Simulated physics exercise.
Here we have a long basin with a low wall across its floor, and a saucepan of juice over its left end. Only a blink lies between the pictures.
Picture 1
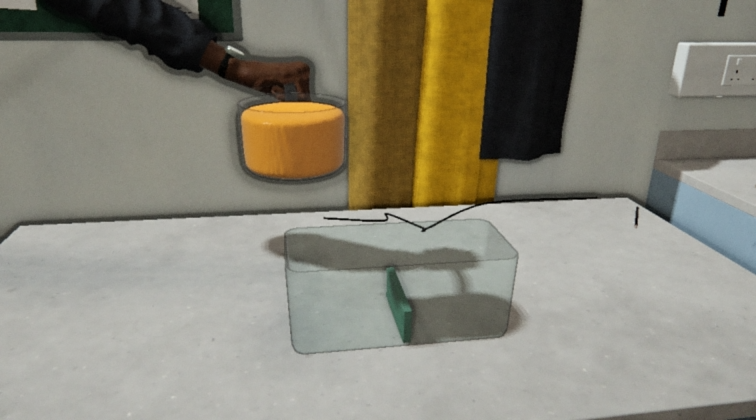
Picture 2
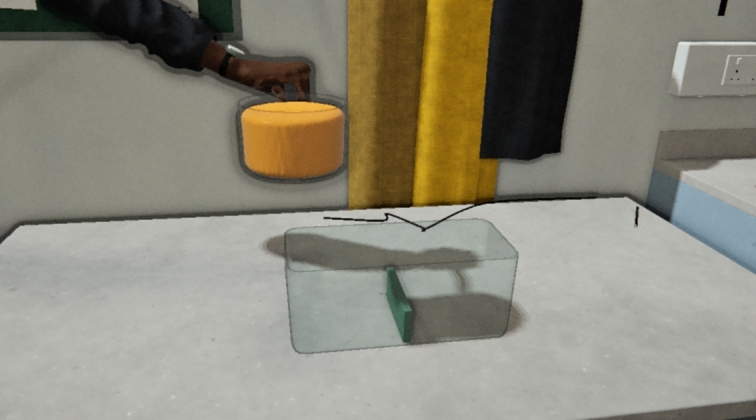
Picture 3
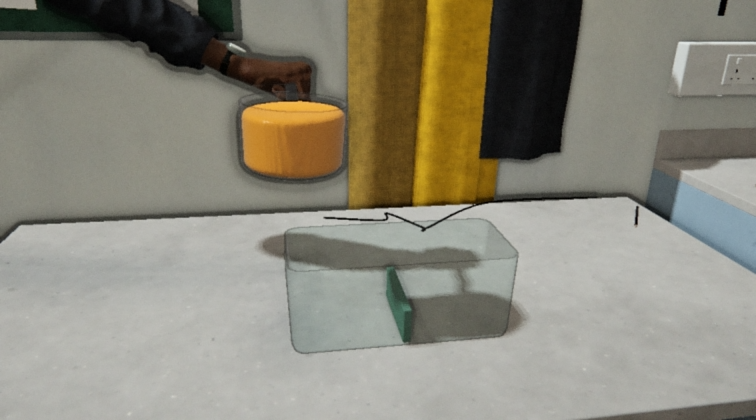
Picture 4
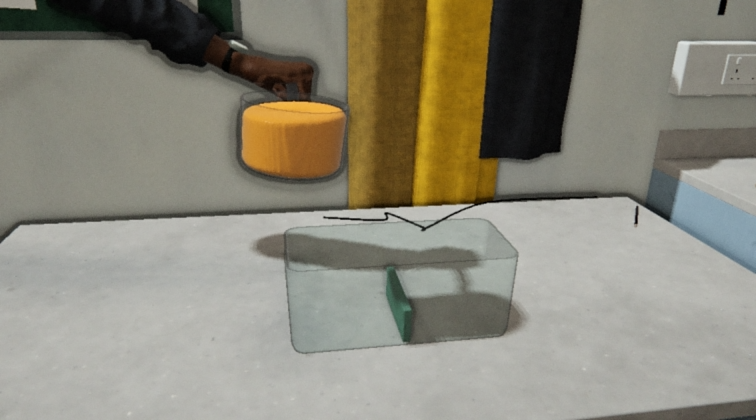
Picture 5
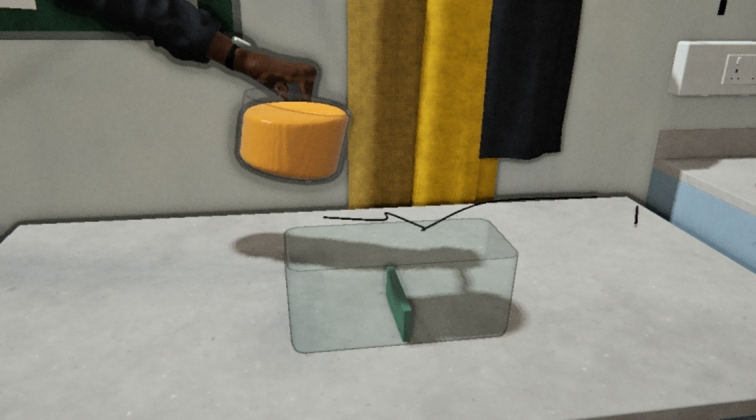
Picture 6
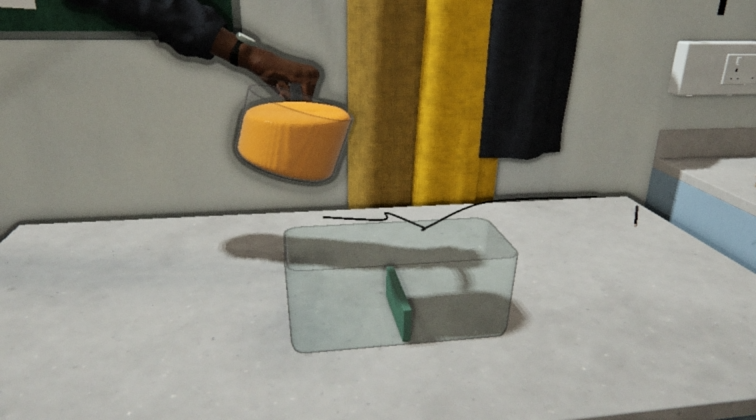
At first, a hand holds a saucepan of orange juice almost level above the left end of a long, clear basin with a low green wall across its floor. Then the hand gradually tilts the pan to the right, its right edge dipping slightly, while the basin stays still on the table.
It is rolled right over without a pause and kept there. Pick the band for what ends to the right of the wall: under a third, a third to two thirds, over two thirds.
In the end from a third to two thirds is right of the wall.
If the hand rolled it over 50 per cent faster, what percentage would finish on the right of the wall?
Roughly 40 in a hundred.
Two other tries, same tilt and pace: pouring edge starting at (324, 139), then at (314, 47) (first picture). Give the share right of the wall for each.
First some 5, then 30 per cent.
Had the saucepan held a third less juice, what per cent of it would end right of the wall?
Roughly 25 in a hundred.
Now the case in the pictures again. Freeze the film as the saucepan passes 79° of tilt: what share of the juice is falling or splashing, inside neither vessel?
Some 35 per cent.
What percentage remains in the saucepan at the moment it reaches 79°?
Some 50 per cent.
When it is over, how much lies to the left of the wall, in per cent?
It comes to 45 per cent or so.
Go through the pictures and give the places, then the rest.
Tilt 0°; pouring edge (346, 103); surface from (241, 113) to (344, 111); the long basin's rim runs from (285, 250) to (503, 238); the wall's top is at (399, 289), in the first picture.
Tilt 1°; pouring edge (346, 103); surface from (242, 112) to (343, 111), in the second picture.
Tilt 3°; pouring edge (347, 105); surface from (242, 112) to (344, 111), in the third picture.
Tilt 6°; pouring edge (348, 108); surface from (243, 111) to (345, 111), in the fourth picture.
Tilt 11°; pouring edge (350, 113); surface from (244, 112) to (348, 112), in the fifth picture.
Tilt 17°; pouring edge (352, 118); surface from (245, 114) to (351, 113), in the sixth picture.
A moment on, the tilt is 79° and 51 per cent is still to pour, 4 is left of the wall and 10 right of it.
Next, the tilt is 111° and 7 per cent is still to pour, 30 is left of the wall and 52 right of it.
Then the tilt is 114° and 0 per cent is still to pour, 46 is left of the wall and 53 right of it.
Later the tilt is 114° and 0 per cent is still to pour, 46 is left of the wall and 53 right of it.
Finally, 46 per cent lies left of the wall, 53 right of it and 1 outside.
